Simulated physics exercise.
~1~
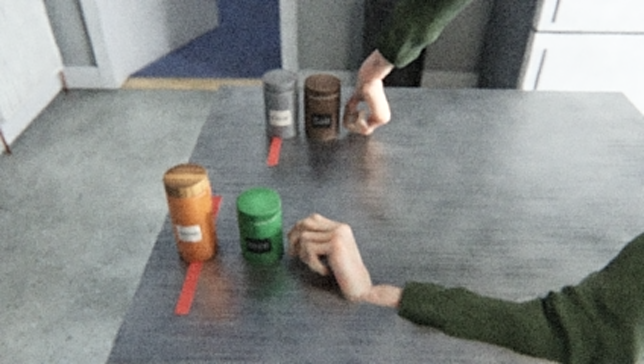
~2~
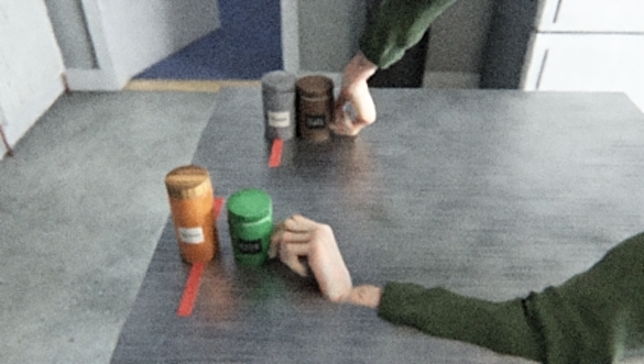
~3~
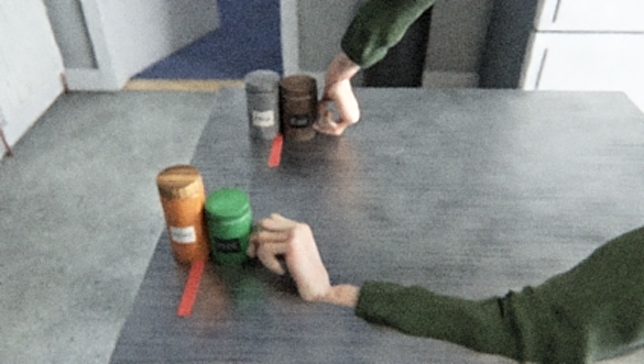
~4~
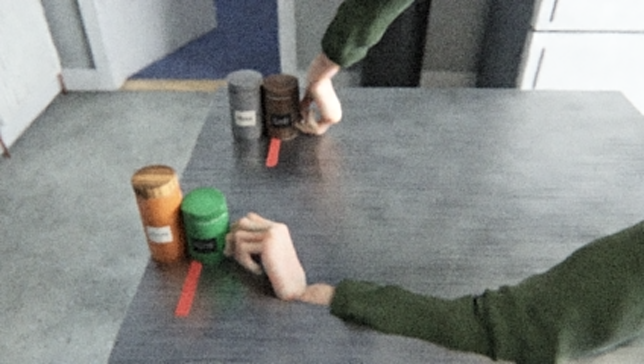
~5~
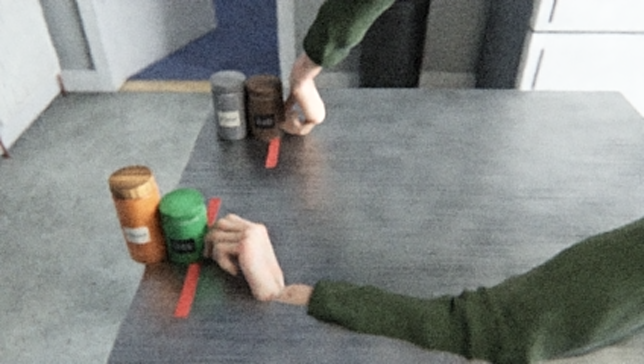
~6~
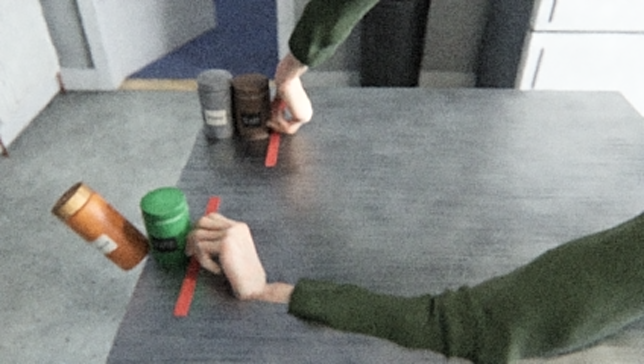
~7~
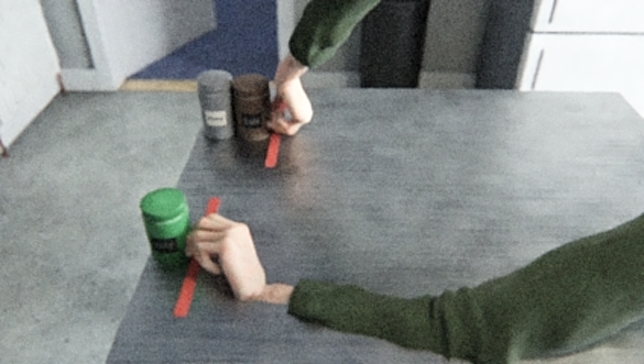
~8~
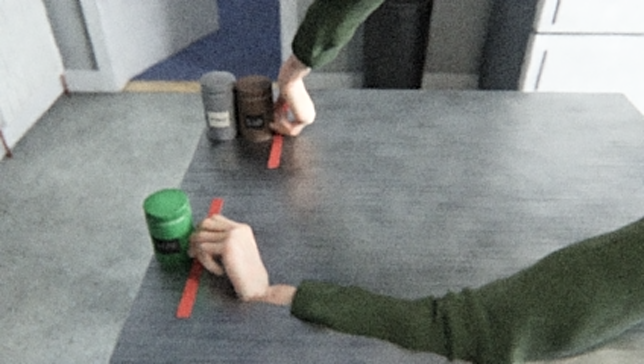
Two hands slowly push jars left until the orange one tips off the table.
